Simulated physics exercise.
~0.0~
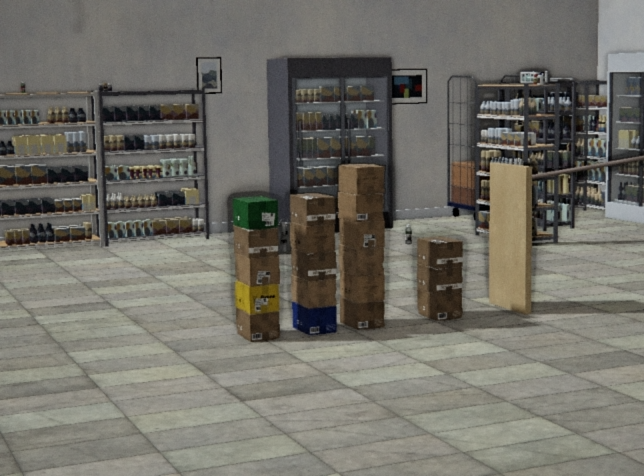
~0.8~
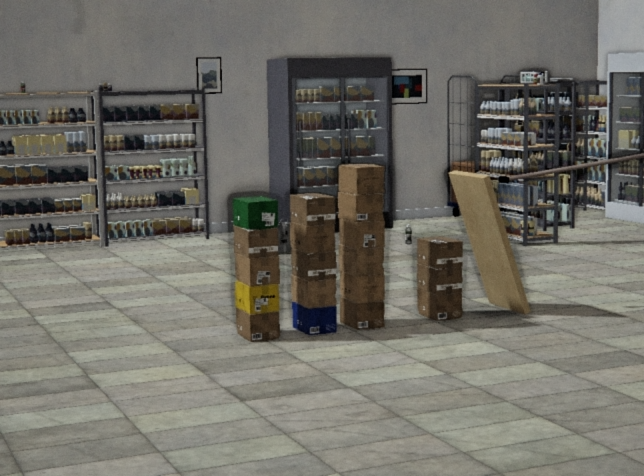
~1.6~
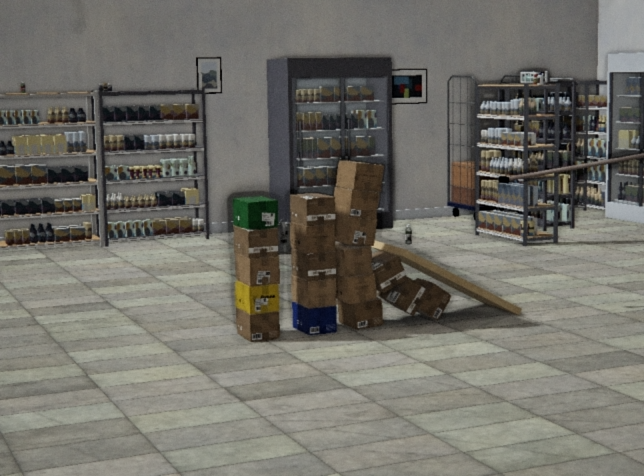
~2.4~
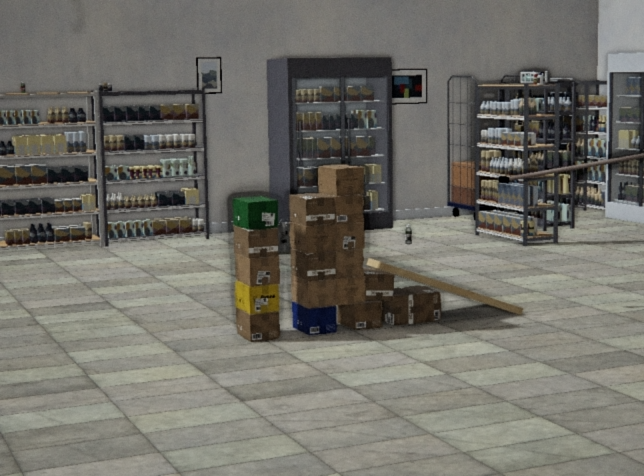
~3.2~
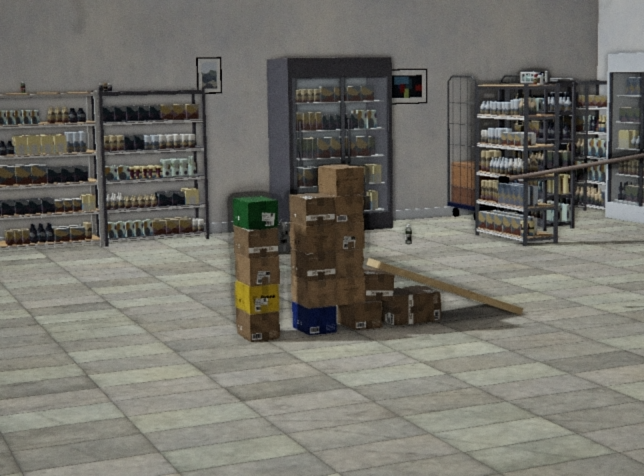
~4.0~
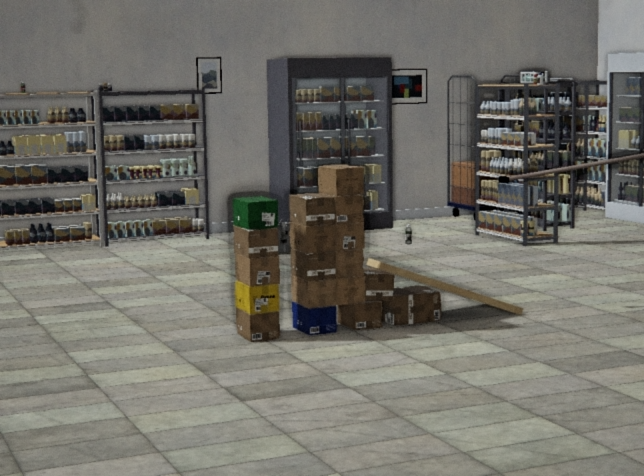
Stacks of brown boxes, one topped with a green box, stand in a row on the pale tiled floor of a storeroom, seen from a fixed, slightly raised view. Yellow and blue boxes sit in the two left stacks, and shelves and a glass-fronted cabinet line the grey wall behind. At the right end, a tall wooden board tips leftward onto the shortest stack and knocks it over. The neighbouring tall stack shifts left, its upper boxes coming to rest against the next column. The board ends slanting over the fallen boxes, while the green, yellow and blue ones stay put.
